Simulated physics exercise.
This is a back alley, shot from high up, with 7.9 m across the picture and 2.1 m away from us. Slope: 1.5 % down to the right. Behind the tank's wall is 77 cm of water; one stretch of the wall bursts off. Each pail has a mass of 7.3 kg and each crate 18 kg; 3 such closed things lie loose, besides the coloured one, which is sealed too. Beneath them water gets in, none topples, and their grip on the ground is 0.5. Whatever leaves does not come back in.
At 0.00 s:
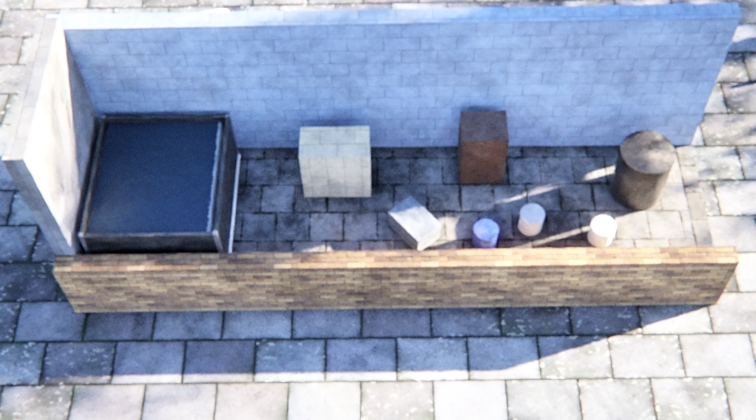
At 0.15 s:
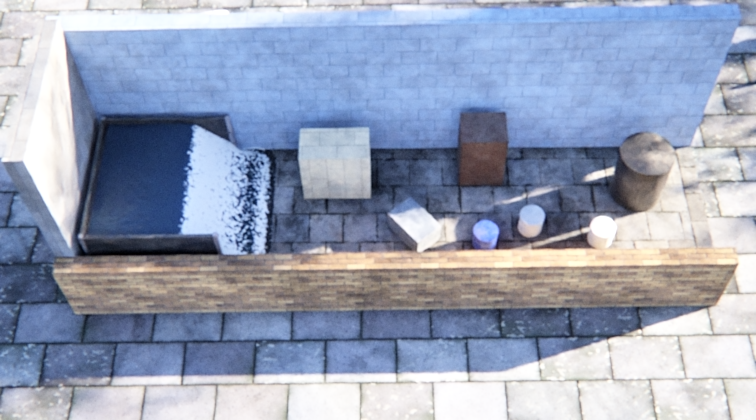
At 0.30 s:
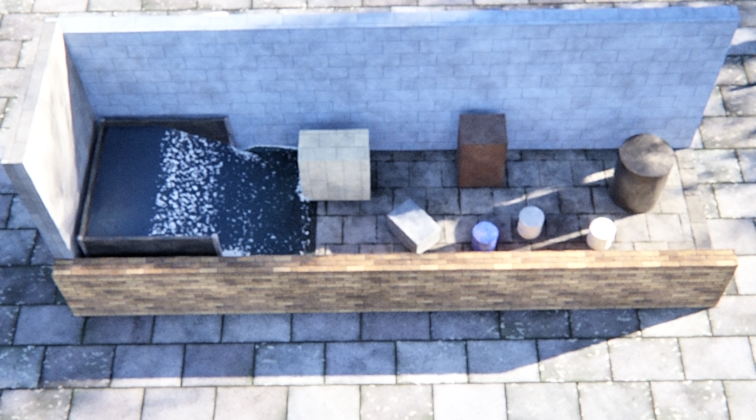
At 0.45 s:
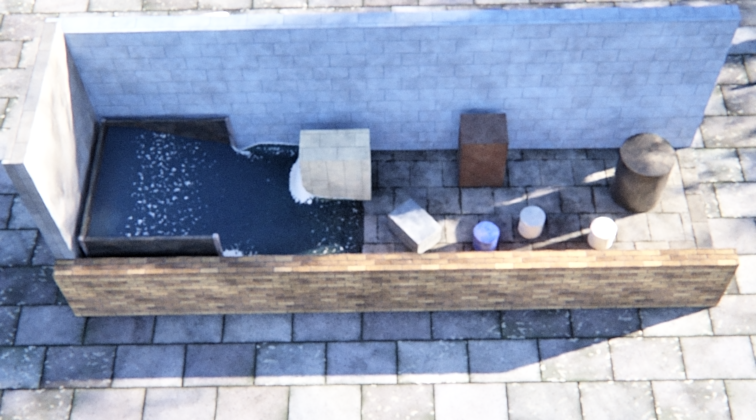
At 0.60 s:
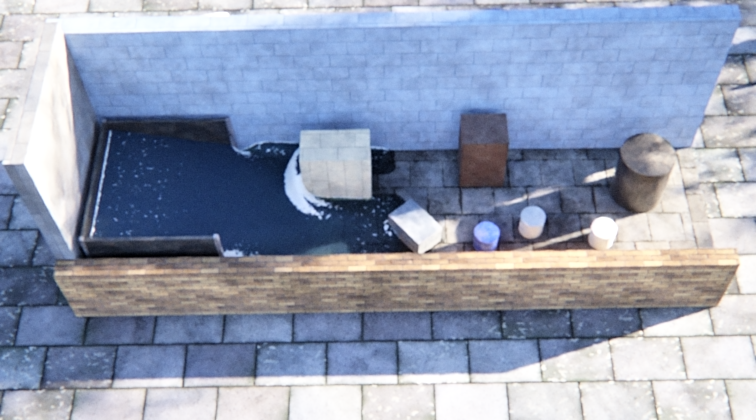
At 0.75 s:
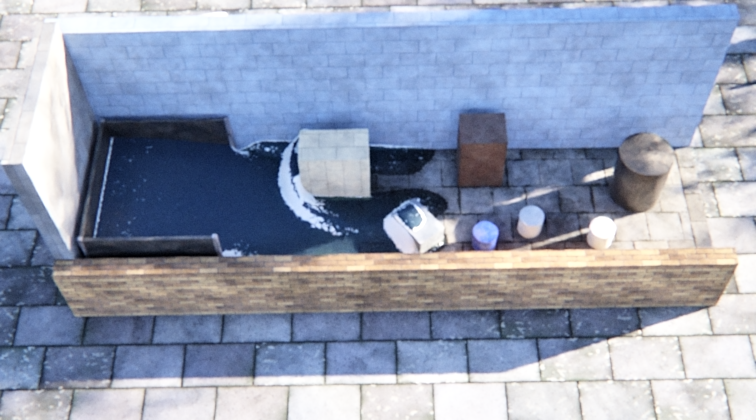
At the start, dark water fills a tank at the left of a walled alley, with blocks, a barrel and small pails standing to the right. Part of the tank's right side gives way and foaming water pours out, spreading rightward around the pale block, then reaching the tilted box.
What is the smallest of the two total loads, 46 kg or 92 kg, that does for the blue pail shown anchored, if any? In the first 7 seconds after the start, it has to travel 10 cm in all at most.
92 kg.
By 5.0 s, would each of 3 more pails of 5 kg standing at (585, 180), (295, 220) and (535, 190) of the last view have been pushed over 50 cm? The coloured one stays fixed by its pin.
Well, in turn it's beyond that, then beyond that, and finally beyond that.
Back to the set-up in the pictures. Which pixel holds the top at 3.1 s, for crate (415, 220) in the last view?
Around (611, 144).
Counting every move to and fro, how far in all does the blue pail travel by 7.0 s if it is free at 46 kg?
About 120 cm.
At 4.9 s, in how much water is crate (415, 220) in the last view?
10 cm.
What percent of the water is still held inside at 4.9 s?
68 % or so.
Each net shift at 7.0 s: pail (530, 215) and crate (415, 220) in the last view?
In that order: Washed out, 300 cm.
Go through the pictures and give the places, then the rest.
The blue pail at (486, 230) rests on the ground; 2.8 m2 under water; 0 of 4 have shifted, in the first frame.
The blue pail at (486, 231), on the bottom; 3.9 m2 under water; 0 of 4 have shifted, in the second frame.
The blue pail at (485, 233) rests on the ground; 5.1 m2 under water; 0 of 4 have shifted, in the third frame.
The blue pail at (486, 232) rests on the ground; water covers 6.1 m2; 0 of 4 have shifted, in the fourth frame.
The blue pail at (486, 232), on the bottom; water covers 7.0 m2; 0 of 4 have shifted, in the fifth frame.
The blue pail at (485, 232), on the bottom; 7.8 m2 under water; 0 of 4 have shifted, in the sixth frame.
After 1.4 s the blue pail would be 7 cm from its start with 46 kg and 1 cm from its start with 92 kg; 13 cm of water round it then.
After 3.1 s the blue pail would be 121 cm from its start with 46 kg and 1 cm from its start with 92 kg; 15 cm of water round it then.
After 4.9 s the blue pail would be 124 cm from its start with 46 kg and 1 cm from its start with 92 kg; 9 cm of water round it then.
After 7.0 s the blue pail would be 124 cm from its start with 46 kg and 1 cm from its start with 92 kg; 6 cm of water round it then.
